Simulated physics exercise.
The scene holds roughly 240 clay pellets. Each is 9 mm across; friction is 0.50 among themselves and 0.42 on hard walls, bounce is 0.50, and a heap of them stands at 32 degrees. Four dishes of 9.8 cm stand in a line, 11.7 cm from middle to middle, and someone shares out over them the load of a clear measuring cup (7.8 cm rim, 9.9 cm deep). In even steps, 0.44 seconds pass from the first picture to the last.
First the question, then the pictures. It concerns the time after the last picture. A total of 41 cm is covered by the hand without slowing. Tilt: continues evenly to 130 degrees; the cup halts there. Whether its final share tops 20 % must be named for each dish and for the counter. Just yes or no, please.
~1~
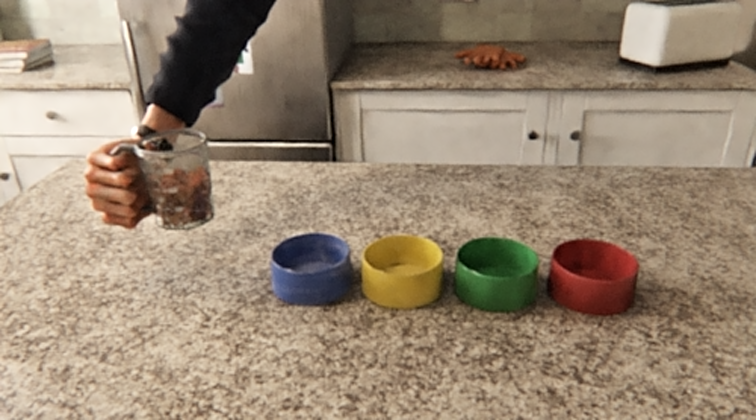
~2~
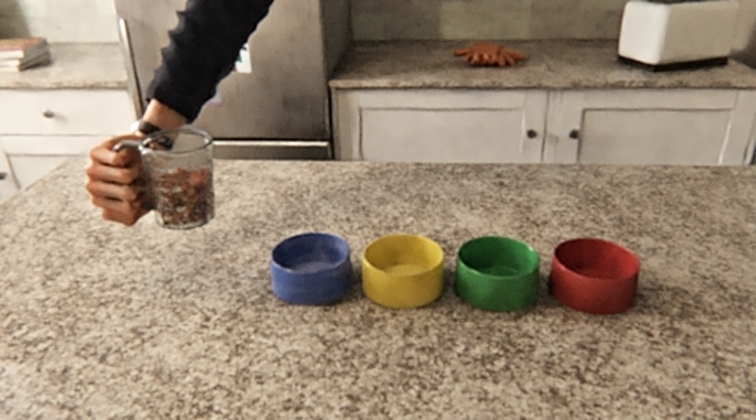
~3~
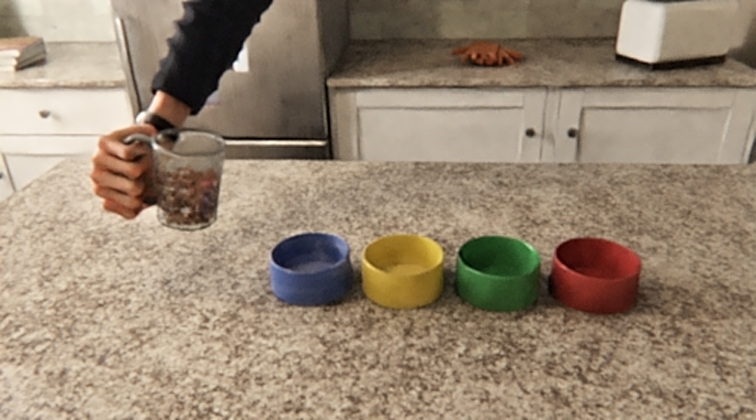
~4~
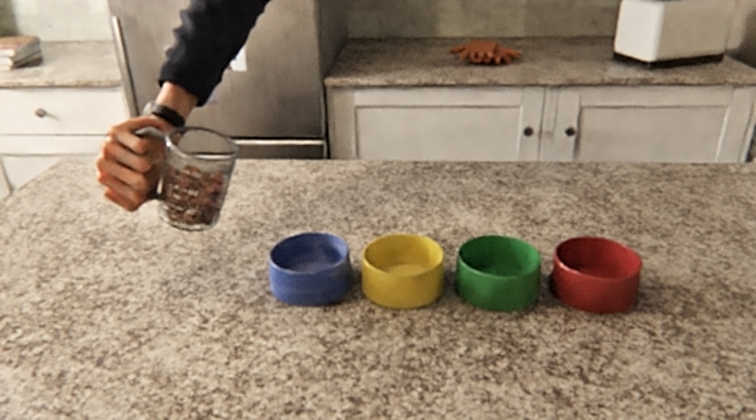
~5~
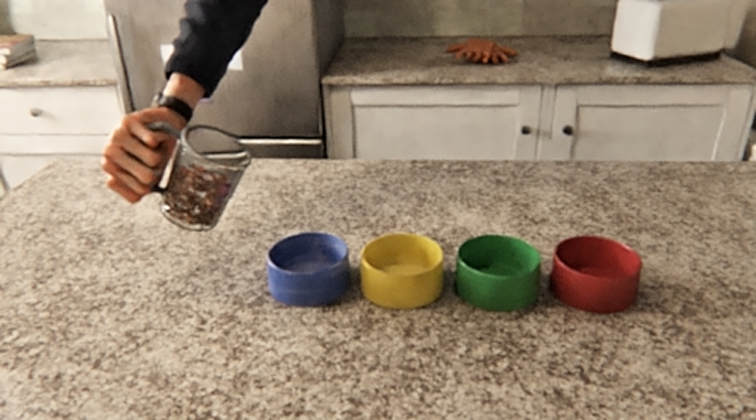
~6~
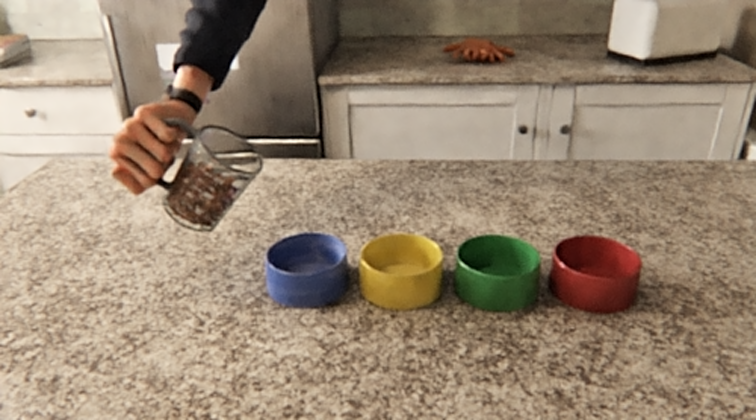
In short: Red no, blue no, green no, yellow yes, counter yes.
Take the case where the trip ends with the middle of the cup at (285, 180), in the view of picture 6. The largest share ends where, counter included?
Blue.
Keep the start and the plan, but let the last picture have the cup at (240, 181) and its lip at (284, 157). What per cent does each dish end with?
In the end red holds 70, blue holds 0, green holds 0, yellow holds 0.
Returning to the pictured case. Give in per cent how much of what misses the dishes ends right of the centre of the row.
It's close to 0 in a hundred.
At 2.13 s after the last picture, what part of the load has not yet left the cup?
Roughly 0 per cent, I'd say.
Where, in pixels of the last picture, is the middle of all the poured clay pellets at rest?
Approximately (380, 278) in the last view.
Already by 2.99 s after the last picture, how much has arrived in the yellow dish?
Estimate: Near 50 %.
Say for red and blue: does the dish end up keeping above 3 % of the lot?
Red: False, blue: True.
Then, 1.28 s after the last picture, tilt 130 degrees; cup holds 0 %, blue 5 %, yellow 50 %.
Then, 2.13 s after the last picture, tilt 130 degrees; cup holds 0 %, blue 5 %, yellow 50 %.
Then, 2.99 s after the last picture, tilt 130 degrees; cup holds 0 %, blue 5 %, yellow 50 %.
In the end, red 0 %, blue 5 %, green 0 %, yellow 50 %, counter 40 %.
